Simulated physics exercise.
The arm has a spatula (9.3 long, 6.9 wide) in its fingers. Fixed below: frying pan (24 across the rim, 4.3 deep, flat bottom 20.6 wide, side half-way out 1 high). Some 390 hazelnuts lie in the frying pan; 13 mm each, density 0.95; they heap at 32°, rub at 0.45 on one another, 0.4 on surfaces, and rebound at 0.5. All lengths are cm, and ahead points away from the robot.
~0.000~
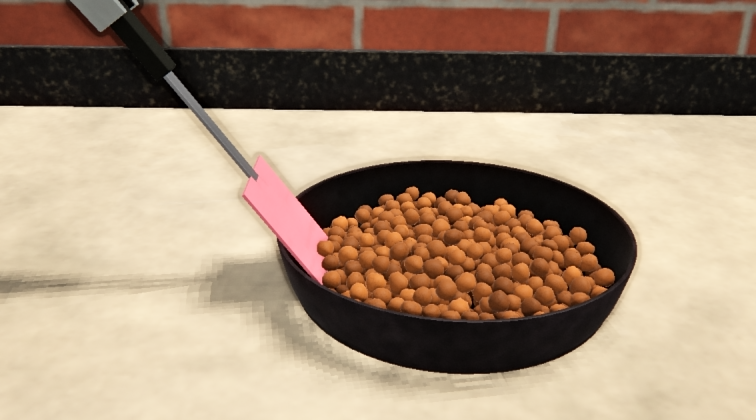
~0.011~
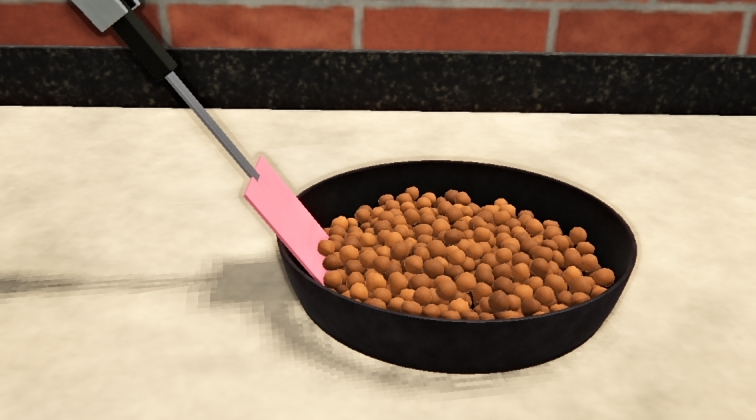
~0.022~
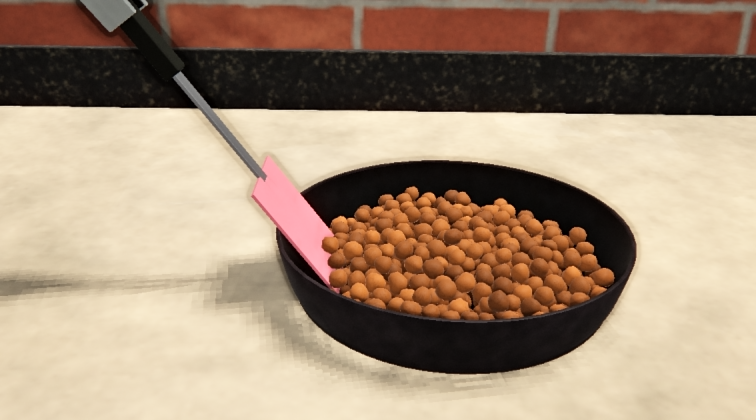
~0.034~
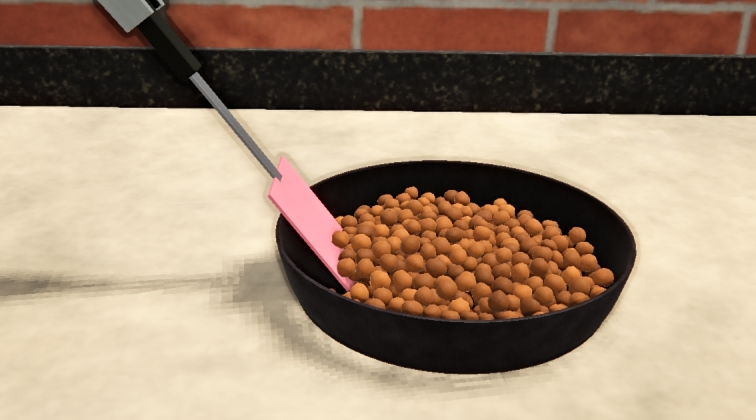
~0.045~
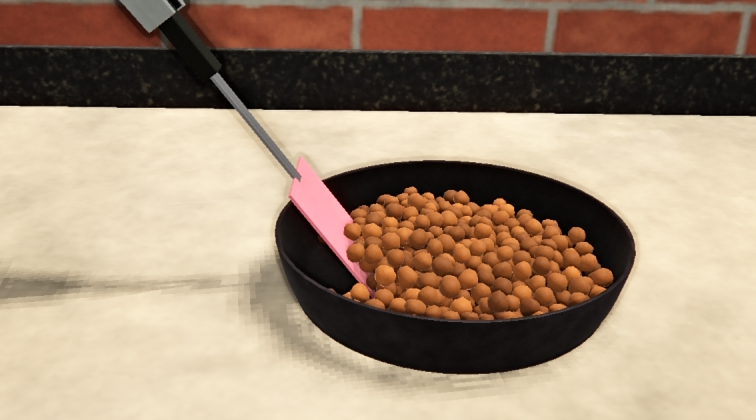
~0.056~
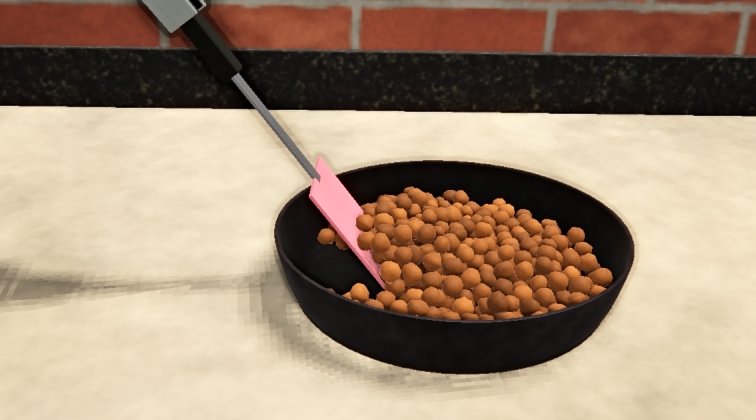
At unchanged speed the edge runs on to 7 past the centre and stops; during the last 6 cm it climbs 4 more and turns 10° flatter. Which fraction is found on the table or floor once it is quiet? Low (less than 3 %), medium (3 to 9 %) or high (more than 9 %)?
Answer: High; more than 9 % of the hazelnuts finish on the table or floor.
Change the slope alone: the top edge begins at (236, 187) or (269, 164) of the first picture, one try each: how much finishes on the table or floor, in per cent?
Some 25 and 25 per cent.
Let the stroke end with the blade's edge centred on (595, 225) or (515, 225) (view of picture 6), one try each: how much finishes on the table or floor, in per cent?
Some 30 and 15 per cent.
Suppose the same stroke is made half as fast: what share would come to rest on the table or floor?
In that case some 5 per cent.
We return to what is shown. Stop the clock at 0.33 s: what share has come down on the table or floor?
Roughly 20 per cent.
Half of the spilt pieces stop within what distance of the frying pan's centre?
About 42 cm.
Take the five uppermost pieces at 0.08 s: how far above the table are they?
Some 7 cm.
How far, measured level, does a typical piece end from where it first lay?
About 2 cm.
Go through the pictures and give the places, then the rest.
Spatula top edge at (252, 174), sloping 54°; upper third of the load around (452, 251), from x 315 to 605, top at y 195; 389 in the frying pan, in the first frame.
Spatula top edge at (253, 174), sloping 54°; upper third of the load around (452, 251), from x 315 to 605, top at y 195, in the second frame.
Spatula top edge at (260, 174), sloping 54°; upper third of the load around (443, 250), from x 315 to 605, top at y 195, in the third frame.
Spatula top edge at (276, 175), sloping 54°; upper third of the load around (431, 248), from x 315 to 605, top at y 195, in the fourth frame.
Spatula top edge at (295, 175), sloping 54°; upper third of the load around (431, 246), from x 315 to 605, top at y 195, in the fifth frame.
Spatula top edge at (315, 175), sloping 54°; upper third of the load around (431, 240), from x 315 to 600, top at y 195; 389 in the frying pan, in the sixth frame.
After 0.08 s, sloping 54°, highest piece 7 above the table; 389 in the frying pan.
After 0.11 s, sloping 51°, highest piece 8 above the table; 389 in the frying pan.
After 0.33 s, sloping 44°, highest piece 7 above the table; 299 in the frying pan, 77 on the table or floor, 13 on the blade or in flight.
After 1.38 s, sloping 44°, highest piece 4 above the table; 299 in the frying pan, 90 on the table or floor.
At rest, 299 in the frying pan, 90 on the table or floor. That is 23 % on the table or floor.
